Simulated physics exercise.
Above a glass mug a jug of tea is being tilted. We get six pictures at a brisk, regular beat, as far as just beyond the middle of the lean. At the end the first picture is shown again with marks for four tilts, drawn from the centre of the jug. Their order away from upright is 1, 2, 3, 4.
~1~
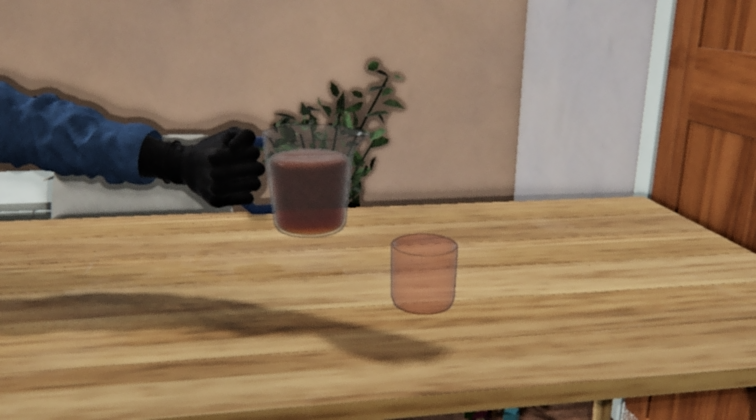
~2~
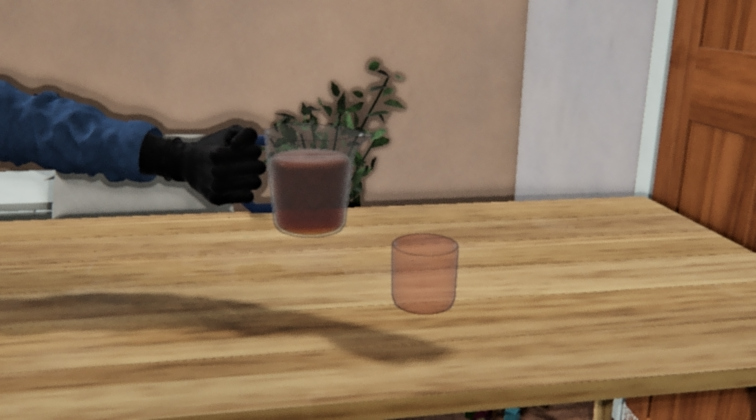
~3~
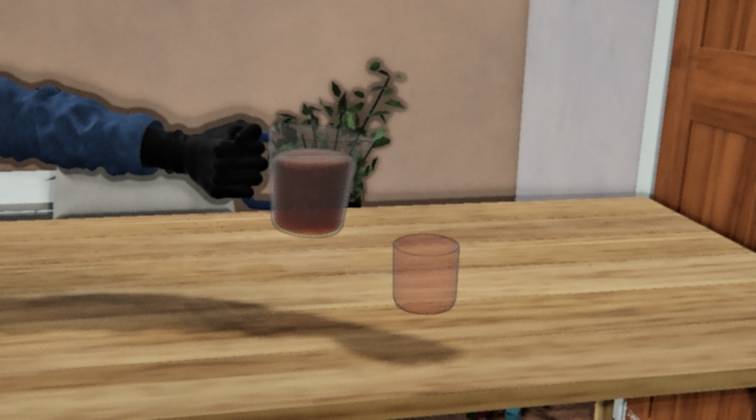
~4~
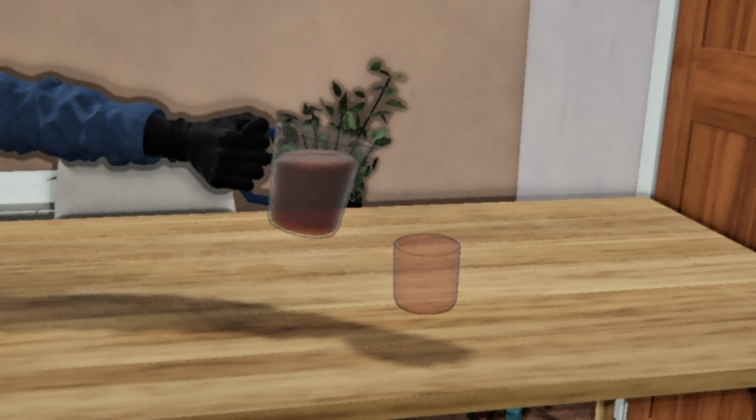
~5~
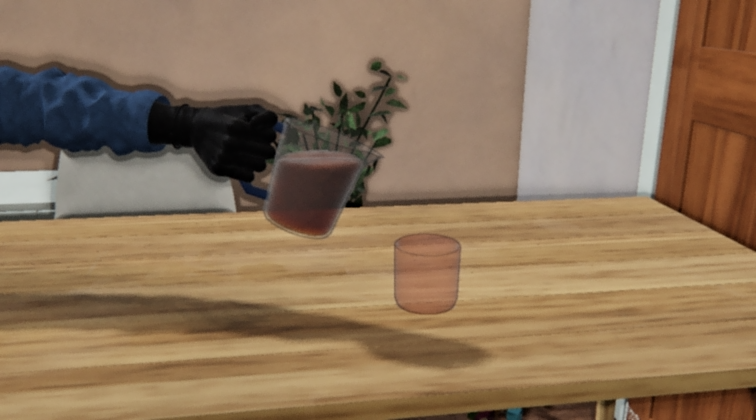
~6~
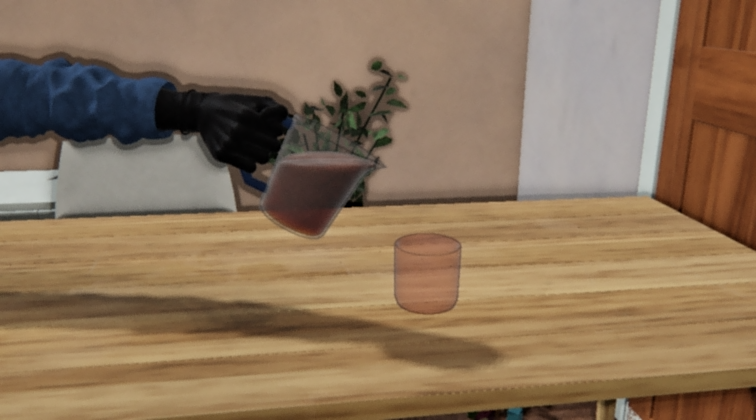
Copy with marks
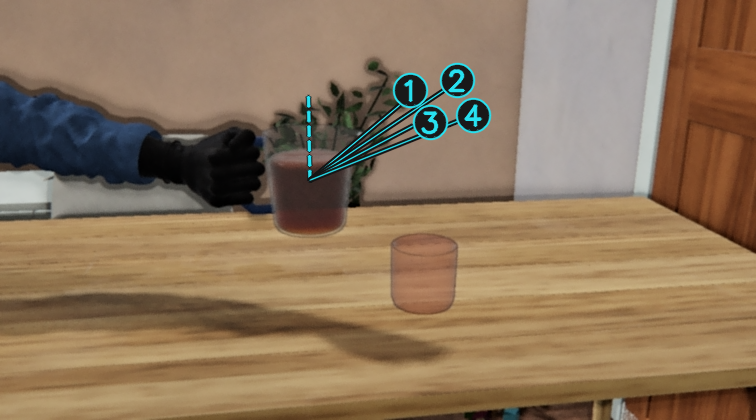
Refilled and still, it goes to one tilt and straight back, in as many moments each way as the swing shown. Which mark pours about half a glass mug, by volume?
2 is best.
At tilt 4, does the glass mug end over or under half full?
Over half.
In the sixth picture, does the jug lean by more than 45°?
No.
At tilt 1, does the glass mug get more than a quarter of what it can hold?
Yes, clearly.
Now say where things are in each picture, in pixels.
In the first frame, upright, lip at (368, 133); rim of the glass mug round (425, 244); nothing has left yet.
In the second frame, upright, lip at (370, 135); nothing has left yet.
In the third frame, tipped about 6°, lip at (374, 140); nothing has left yet.
In the fourth frame, tipped about 12°, lip at (379, 147); nothing has left yet.
In the fifth frame, tipped about 20°, lip at (383, 156); nothing has left yet.
In the sixth frame, tipped about 29°, lip at (386, 166); nothing has left yet.
In cyan, 1 at (399, 105); 2 at (443, 90); 3 at (412, 126); 4 at (457, 121).
Choosing 1, the glass mug ends with about 35 % of what it can hold.
Choosing 2, the glass mug ends with about 49 % of what it can hold.
Choosing 3, the glass mug ends with about 67 % of what it can hold.
Choosing 4, the glass mug ends with about 82 % of what it can hold.
